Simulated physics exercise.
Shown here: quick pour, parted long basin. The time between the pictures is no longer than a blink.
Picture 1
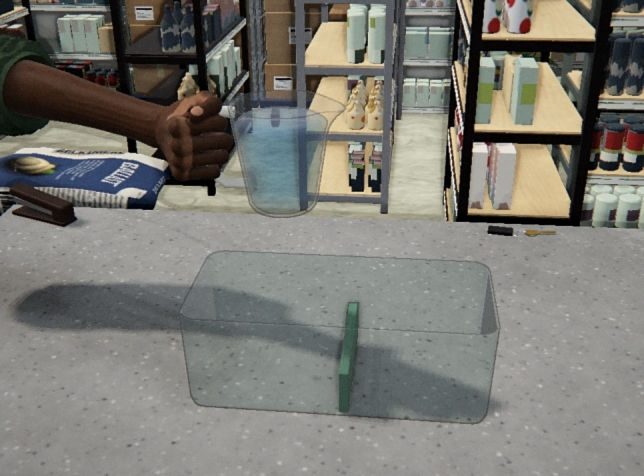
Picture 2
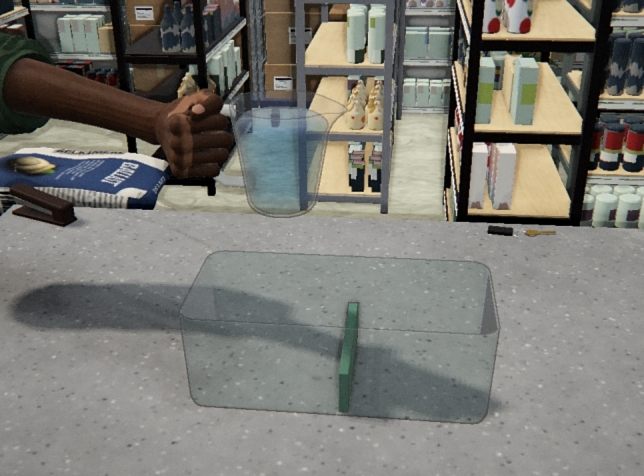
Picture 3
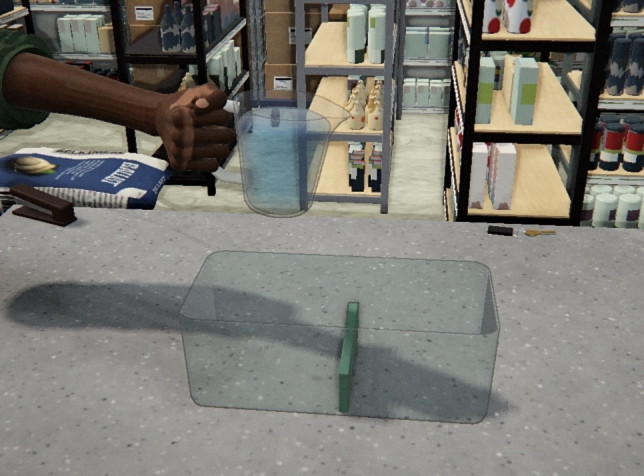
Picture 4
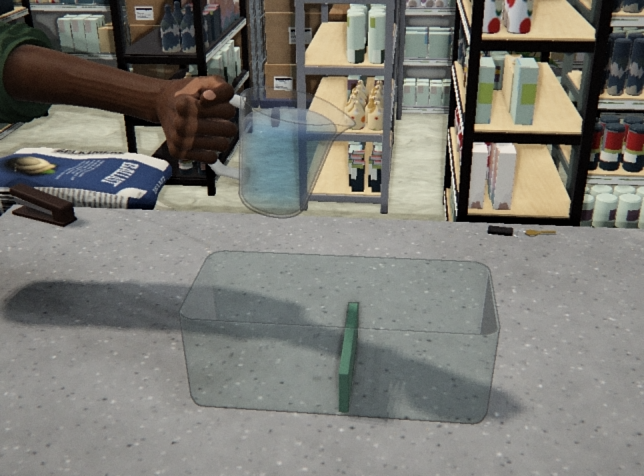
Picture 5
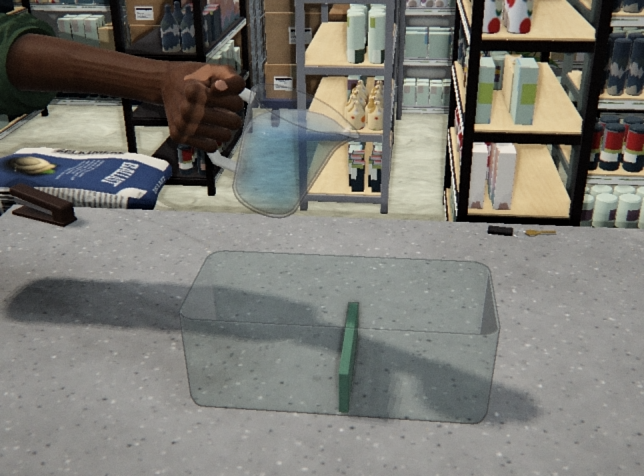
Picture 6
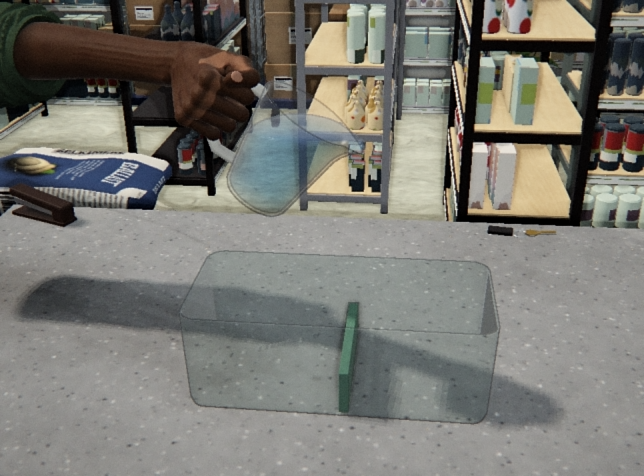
In a store aisle, a hand holds a clear pitcher of bluish liquid above a countertop with a transparent basin split by a green divider, then tilts the pitcher steadily to the right, the liquid shifting inside.
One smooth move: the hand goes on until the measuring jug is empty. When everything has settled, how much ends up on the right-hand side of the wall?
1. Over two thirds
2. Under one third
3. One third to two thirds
Over two thirds.
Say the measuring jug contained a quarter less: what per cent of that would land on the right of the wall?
Best guess: Around 90 %.
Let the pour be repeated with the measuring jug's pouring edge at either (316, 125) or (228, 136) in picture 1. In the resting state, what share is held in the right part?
The first gives 70 %, the second 5 %.
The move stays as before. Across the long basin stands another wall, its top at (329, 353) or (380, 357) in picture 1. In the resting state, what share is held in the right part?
That'd be about 85 percent for the first and about 70 percent for the other.
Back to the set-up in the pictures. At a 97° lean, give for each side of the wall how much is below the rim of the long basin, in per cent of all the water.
The left part holds close to 0 per cent, the right part close to 25.
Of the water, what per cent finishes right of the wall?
Near 95 in a hundred.
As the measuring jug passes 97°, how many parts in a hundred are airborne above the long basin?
Share: Approx. 30 %.
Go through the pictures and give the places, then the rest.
In the first frame, tilt 0°; pouring edge (346, 107); surface from (237, 117) to (329, 119); the long basin's rim runs from (195, 283) to (494, 298); the wall's top is at (349, 337).
In the second frame, tilt 1°; pouring edge (348, 109); surface from (237, 117) to (330, 121).
In the third frame, tilt 6°; pouring edge (351, 114); surface from (241, 115) to (332, 122).
In the fourth frame, tilt 13°; pouring edge (356, 123); surface from (244, 116) to (339, 125).
In the fifth frame, tilt 22°; pouring edge (361, 136); surface from (248, 121) to (351, 129).
In the sixth frame, tilt 34°; pouring edge (364, 151); surface from (246, 136) to (357, 140); 1 per cent is over the edge.
A moment on, the measuring jug is tipped on its side and 45 per cent is still to pour, 0 is left of the wall and 25 right of it.
Next, the measuring jug is tipped right over and 4 per cent is still to pour, 2 is left of the wall and 84 right of it.
Then the measuring jug is tipped right over and 0 per cent is still to pour, 4 is left of the wall and 94 right of it.
Later the measuring jug is tipped right over and 0 per cent is still to pour, 4 is left of the wall and 93 right of it.
In the end 4 per cent lies left of the wall, 93 right of it and 2 outside.
